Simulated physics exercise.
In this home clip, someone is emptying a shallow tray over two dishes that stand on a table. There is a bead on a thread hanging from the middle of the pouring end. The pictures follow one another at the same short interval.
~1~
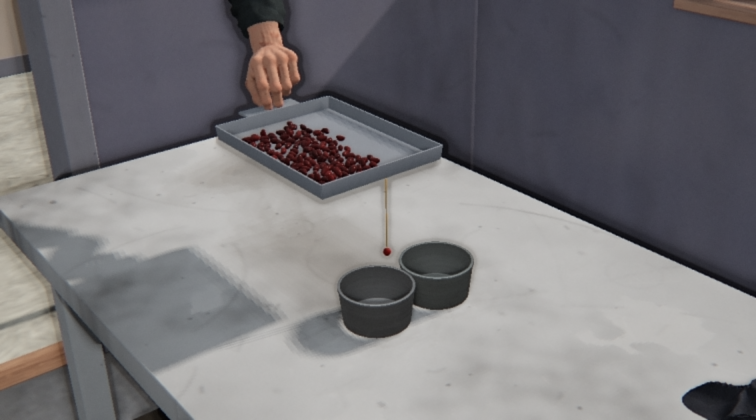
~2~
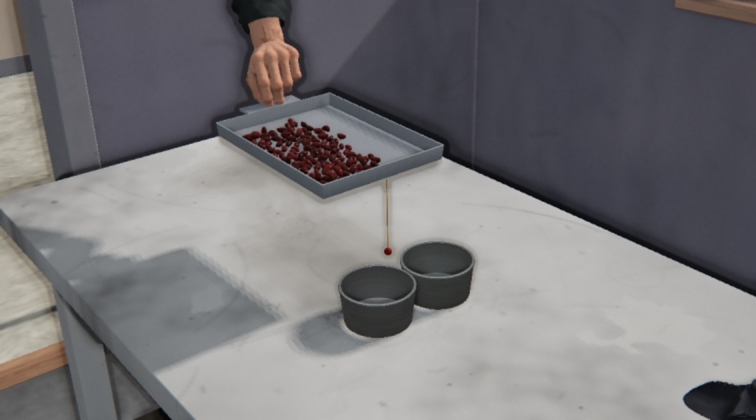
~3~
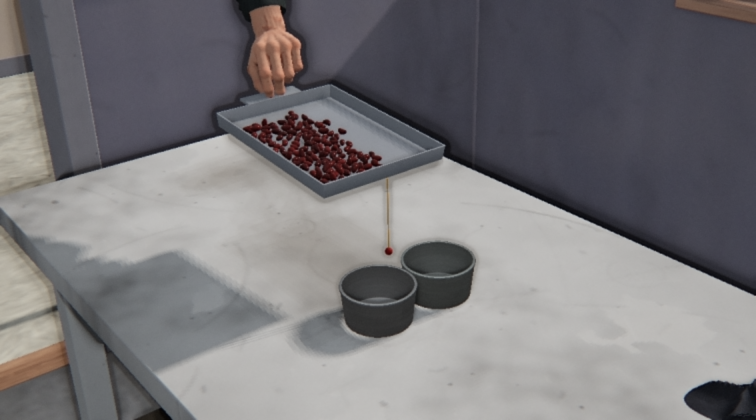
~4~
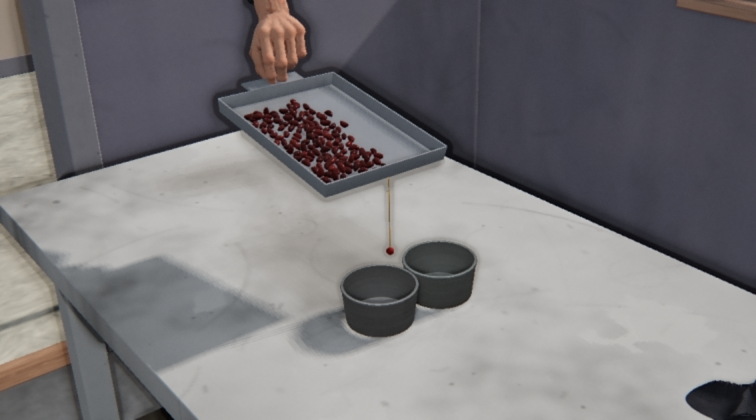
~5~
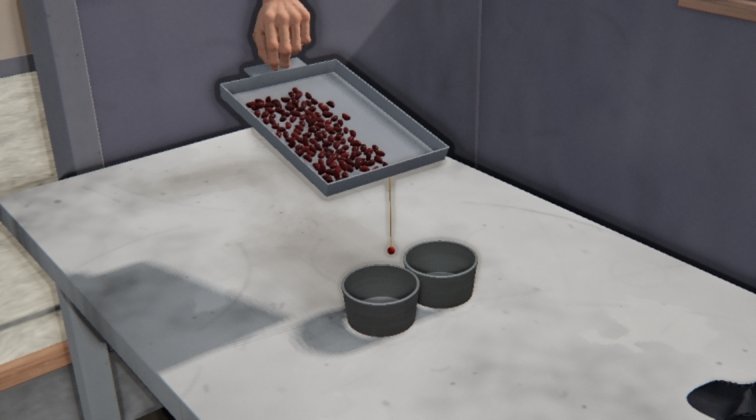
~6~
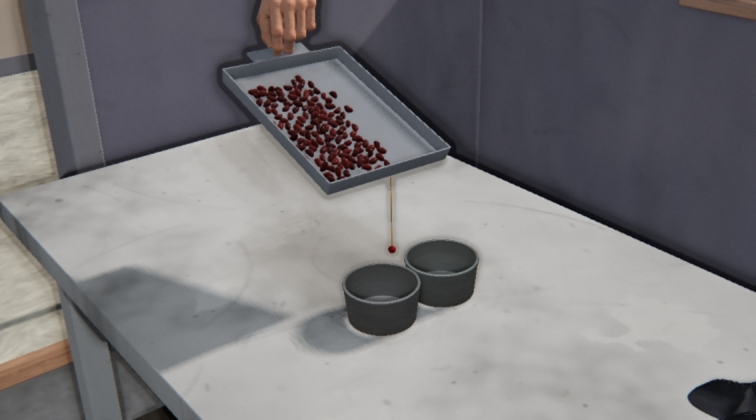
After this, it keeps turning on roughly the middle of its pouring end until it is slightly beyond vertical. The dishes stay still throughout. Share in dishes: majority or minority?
Majority.
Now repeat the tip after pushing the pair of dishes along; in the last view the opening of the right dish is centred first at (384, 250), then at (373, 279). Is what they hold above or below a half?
For the earlier try a smaller portion is kept, for the later one a smaller portion.
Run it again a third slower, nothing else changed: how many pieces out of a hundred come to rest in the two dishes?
Expected result: Around 60 per cent.
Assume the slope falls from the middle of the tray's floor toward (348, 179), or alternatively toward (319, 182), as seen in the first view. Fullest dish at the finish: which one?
Leftward dish at the first place, Leftward dish at the second.
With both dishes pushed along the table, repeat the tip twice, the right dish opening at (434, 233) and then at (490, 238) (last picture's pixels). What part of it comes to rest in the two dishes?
About 0% on the first try and 50% on the second.
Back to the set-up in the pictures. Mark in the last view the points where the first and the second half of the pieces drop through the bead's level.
I'd say around (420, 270) at first, then around (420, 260).
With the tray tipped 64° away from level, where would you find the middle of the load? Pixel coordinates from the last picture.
I'd put the middle of the pieces at roughly (371, 143).
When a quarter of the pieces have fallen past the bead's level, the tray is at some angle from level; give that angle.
I'd say close to 115 degrees.
Soon after the last picture, tray tipped steeply; all on the tray.
A little later, tray tipped past a quarter turn; nearly all on the tray; a stray few in the left dish; a stray few in the right dish; a small part in the air.
Later still, tray tipped past a quarter turn; about a third in the left dish; about a third in the right dish; about a quarter outside both.
At rest, tray tipped past a quarter turn; about a third in the left dish; about a third in the right dish; about a quarter outside both.
